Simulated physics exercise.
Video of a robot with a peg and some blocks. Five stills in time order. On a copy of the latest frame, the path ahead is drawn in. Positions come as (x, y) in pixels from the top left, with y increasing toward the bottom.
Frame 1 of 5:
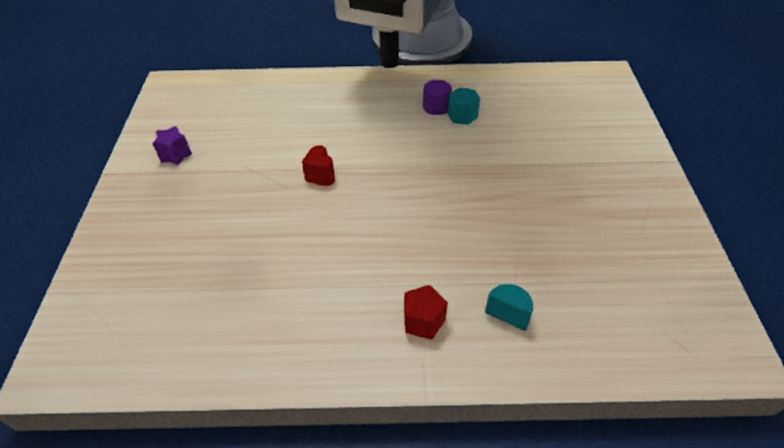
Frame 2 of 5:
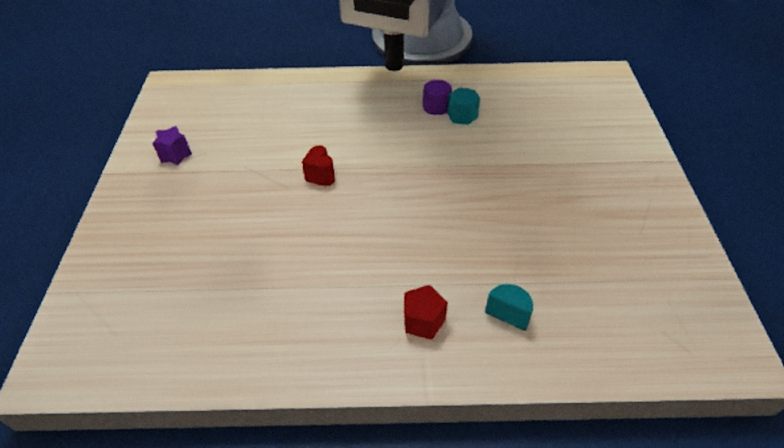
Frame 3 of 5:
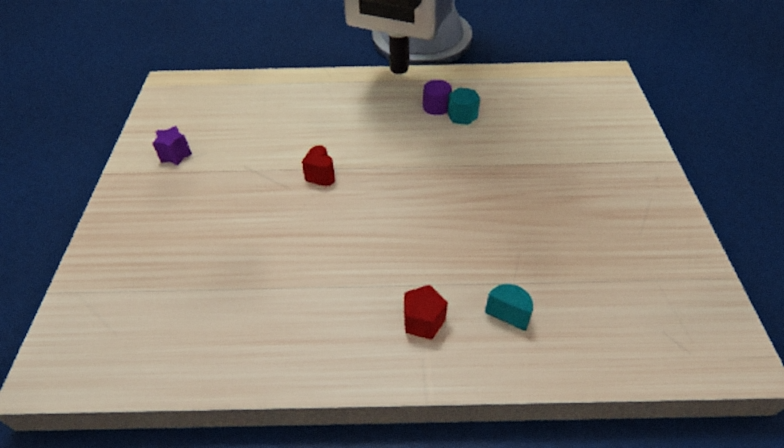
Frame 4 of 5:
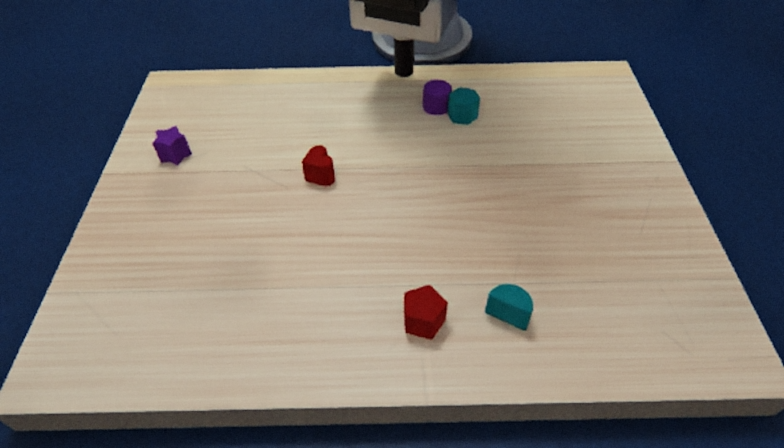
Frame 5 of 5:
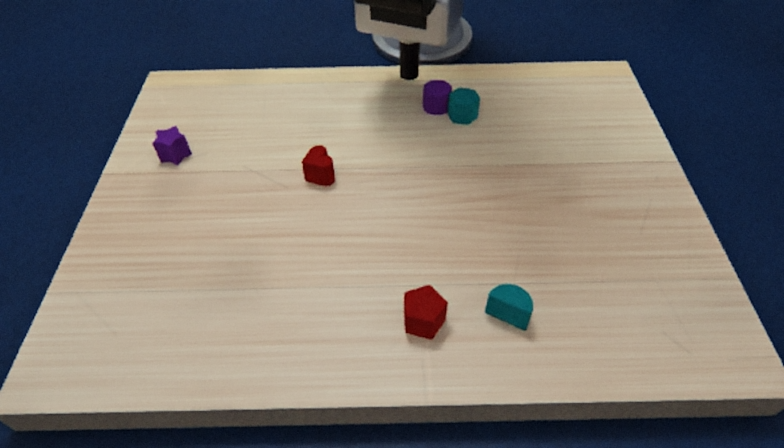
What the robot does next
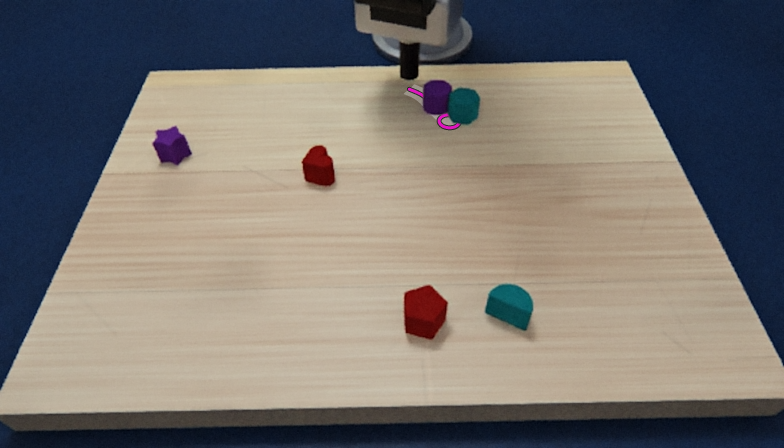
In this clip, a robot arm with a dark peg moves slightly rightward and toward the viewer at the far edge of a wooden board, near purple and turquoise blocks, while all six scattered blocks stay still.
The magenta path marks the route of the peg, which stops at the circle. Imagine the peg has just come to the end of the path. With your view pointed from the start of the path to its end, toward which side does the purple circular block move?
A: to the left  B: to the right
B - to the right.
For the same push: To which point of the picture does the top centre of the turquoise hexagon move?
When the path ends, it will be at (483, 104).
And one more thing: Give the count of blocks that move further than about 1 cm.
Two blocks.
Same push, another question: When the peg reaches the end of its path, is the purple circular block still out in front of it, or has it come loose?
It is still there in front.
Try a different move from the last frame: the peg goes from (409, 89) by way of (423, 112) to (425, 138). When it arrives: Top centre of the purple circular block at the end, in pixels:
Located at (451, 105).
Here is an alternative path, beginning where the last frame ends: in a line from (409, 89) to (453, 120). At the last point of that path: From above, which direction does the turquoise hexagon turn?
Answer: Anticlockwise.
The line goes from (409, 89) through (431, 103) to (449, 121).
The first path, step by step. Halfway along, peg (432, 90); purple circular block (446, 96); turquoise hexagon (475, 101), turned 40° anticlockwise.
At the end, peg (450, 107); purple circular block (460, 117); turquoise hexagon (483, 104), turned 60° anticlockwise.
